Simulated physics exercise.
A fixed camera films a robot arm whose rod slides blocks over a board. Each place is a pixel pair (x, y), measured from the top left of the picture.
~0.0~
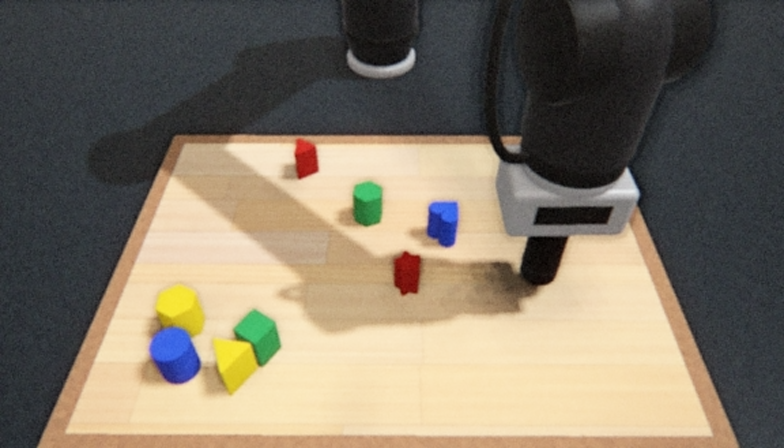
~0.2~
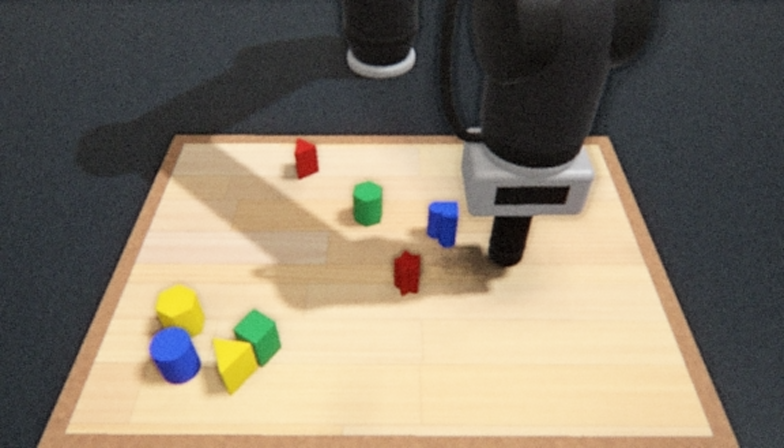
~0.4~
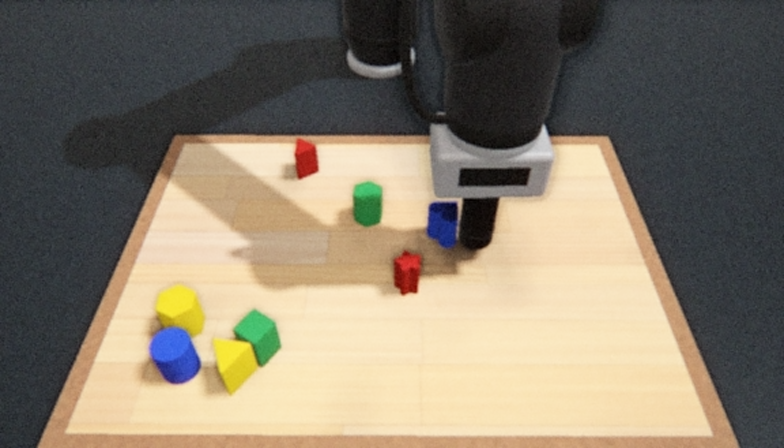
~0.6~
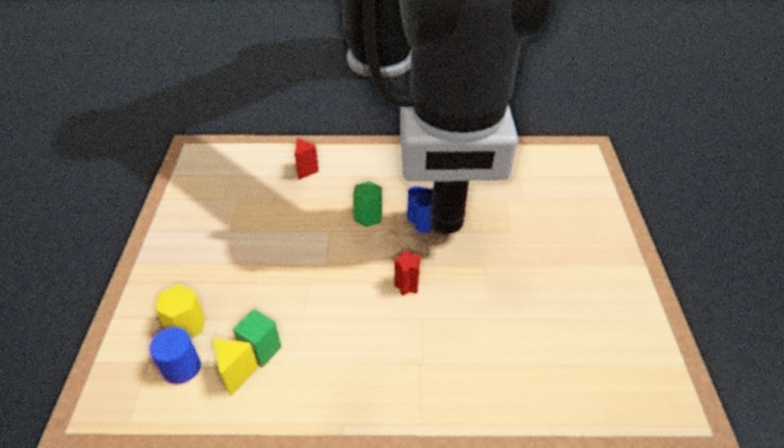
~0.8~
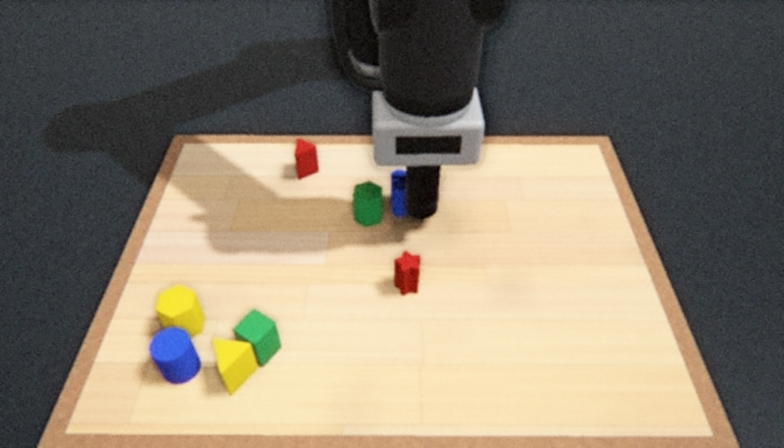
On a wooden board scattered with small coloured blocks, a black robot arm moved left with its rod lowered, reached a blue block, and pushed it left and slightly back, close beside a green one.
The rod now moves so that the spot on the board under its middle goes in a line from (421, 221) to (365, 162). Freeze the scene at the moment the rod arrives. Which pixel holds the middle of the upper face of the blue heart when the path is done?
It will likely be found at (347, 124).
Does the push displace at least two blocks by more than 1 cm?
No, it doesn't check out.
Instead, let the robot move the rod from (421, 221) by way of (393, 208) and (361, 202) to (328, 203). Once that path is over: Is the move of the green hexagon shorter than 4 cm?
Going by the path, no.
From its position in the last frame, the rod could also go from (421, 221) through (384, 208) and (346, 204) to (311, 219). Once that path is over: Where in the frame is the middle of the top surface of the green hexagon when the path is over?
The answer is (296, 214).
What follows on the original path. One third of the way, rod at (401, 188); blue heart at (383, 159).
Two thirds of the way, rod at (382, 168); blue heart at (365, 141).
At the end, rod at (365, 150); green hexagon not moved; blue heart at (347, 124).
